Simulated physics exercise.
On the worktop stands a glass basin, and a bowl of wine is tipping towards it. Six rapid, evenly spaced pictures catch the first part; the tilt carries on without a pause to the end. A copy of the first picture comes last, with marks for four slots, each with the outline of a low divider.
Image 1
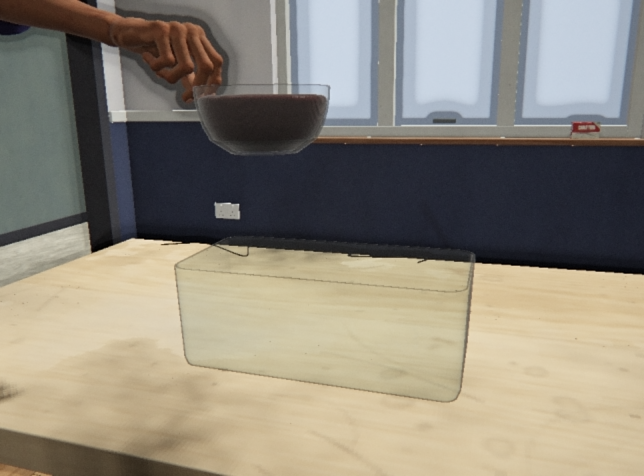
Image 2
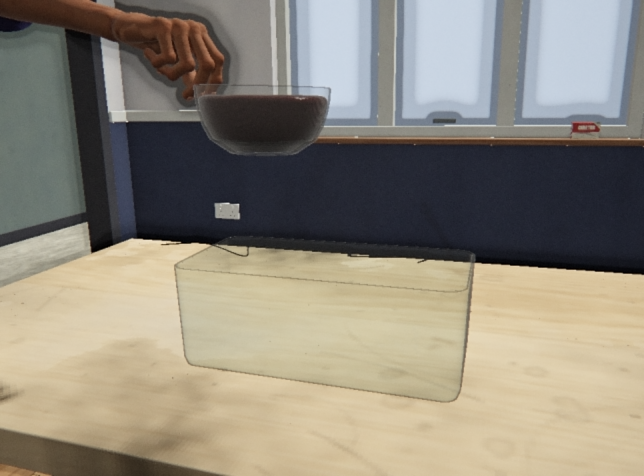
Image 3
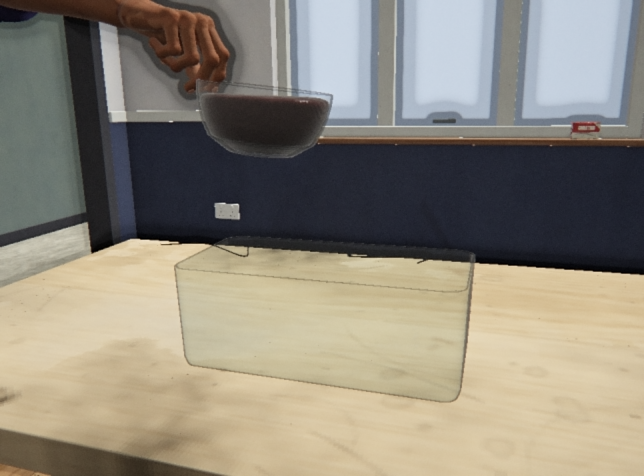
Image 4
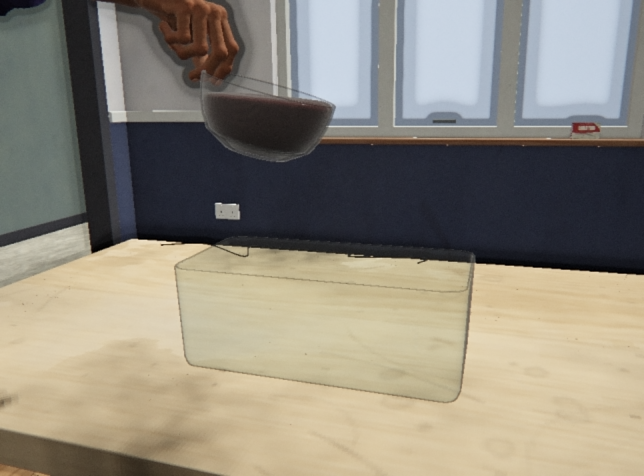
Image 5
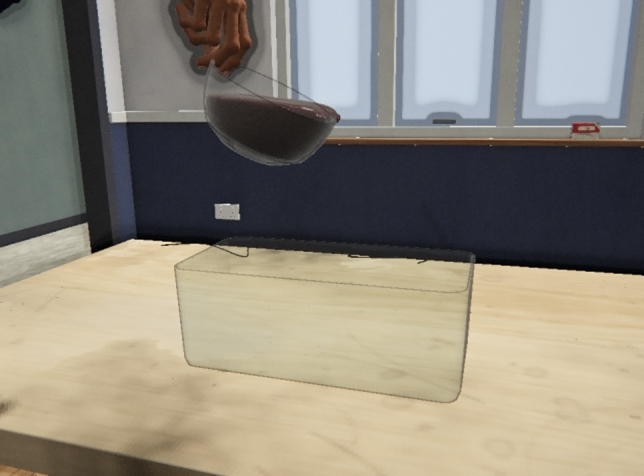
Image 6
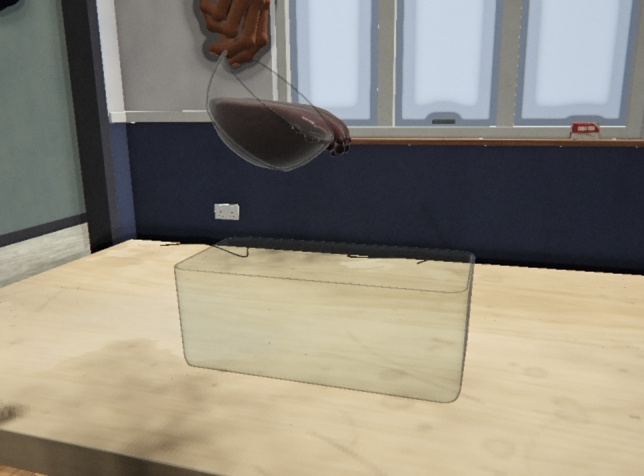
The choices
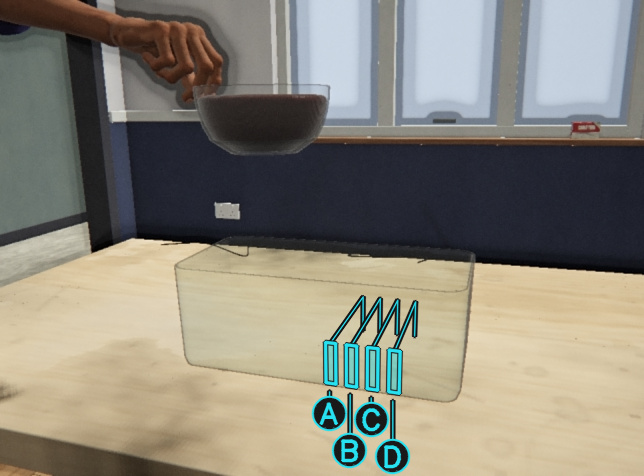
A glass bowl of dark liquid tips rightward beside a hand until liquid crosses its lip.
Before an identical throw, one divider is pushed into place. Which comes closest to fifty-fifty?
The best slot is B.
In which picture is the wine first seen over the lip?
Picture 5.
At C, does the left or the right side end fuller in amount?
The left one.
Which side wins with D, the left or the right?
The left side.
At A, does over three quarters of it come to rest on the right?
No, it does not.
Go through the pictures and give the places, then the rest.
Upright, lip at (324, 85); basin from (187, 361) to (461, 400); nothing has left yet.
Upright, lip at (325, 87); nothing has left yet.
Tipped about 8°, lip at (328, 94); nothing has left yet.
Tipped about 16°, lip at (331, 106); nothing has left yet.
Tipped about 28°, lip at (331, 122); wine is over the lip, down to (331, 122).
Tipped about 42°, lip at (329, 139); wine is over the lip, down to (333, 154).
On the marked copy, A at (329, 391); B at (350, 394); C at (371, 397); D at (392, 400).
If A is chosen, about 36 % ends left of the wall and 61 % right of it; 3 % is lost outside.
If B is chosen, about 49 % ends left of the wall and 47 % right of it; 4 % is lost outside.
If C is chosen, about 66 % ends left of the wall and 29 % right of it; 6 % is lost outside.
If D is chosen, about 83 % ends left of the wall and 13 % right of it; 4 % is lost outside.
